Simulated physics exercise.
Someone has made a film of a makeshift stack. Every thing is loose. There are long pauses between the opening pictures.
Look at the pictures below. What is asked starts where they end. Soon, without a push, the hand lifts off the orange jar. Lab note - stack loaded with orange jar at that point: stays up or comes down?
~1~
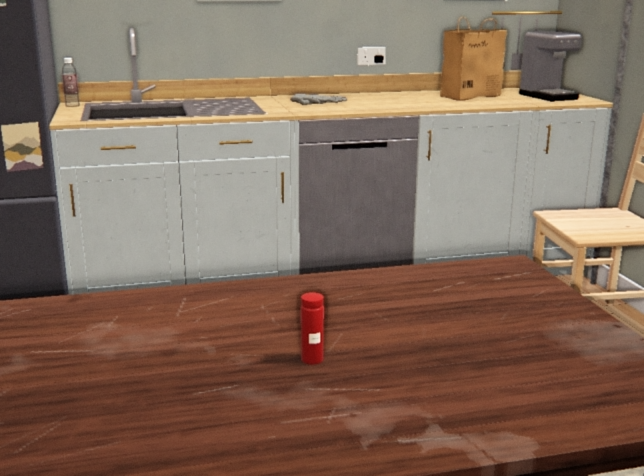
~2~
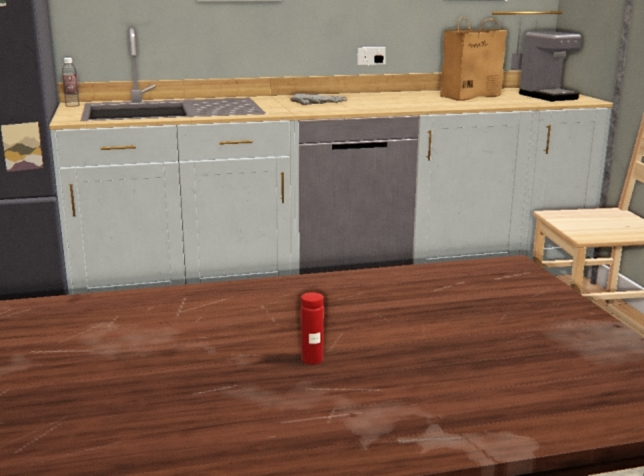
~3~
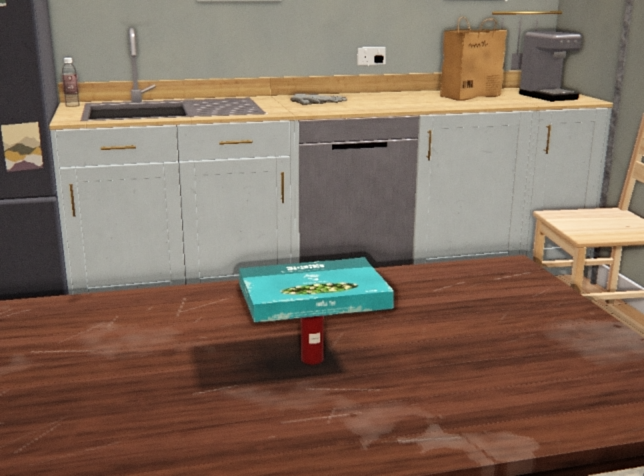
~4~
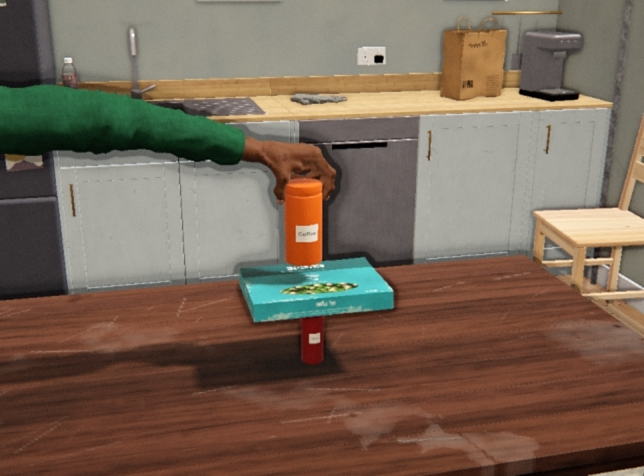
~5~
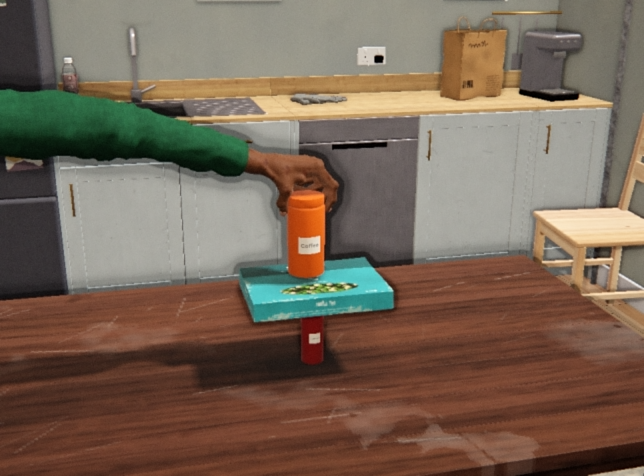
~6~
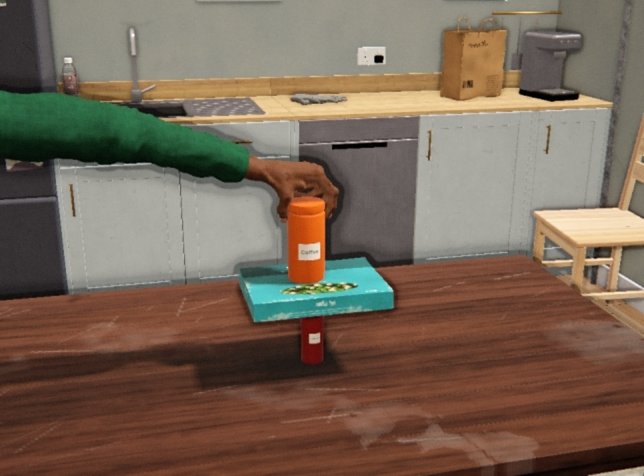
It will stay intact.
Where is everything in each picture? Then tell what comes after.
The last thing is not in view yet; red shaker (312, 329), in the first frame.
The last thing is not in view yet; red shaker (312, 329), in the second frame.
The last thing is not in view yet; red shaker (312, 329), in the third frame.
On its way; orange jar (303, 222); red shaker (312, 329), in the fourth frame.
On its way; orange jar (306, 234); red shaker (312, 329), in the fifth frame.
Set down, still held; orange jar (306, 240); red shaker (312, 329), in the sixth frame.
Then, 0.40 s on from there, no change.
Then, 1.00 s on from there, orange jar resting near (306, 241).
In the end, all 3 unmoved. At the end, from the last picture's camera, orange jar near (306, 241). The stack stays up.
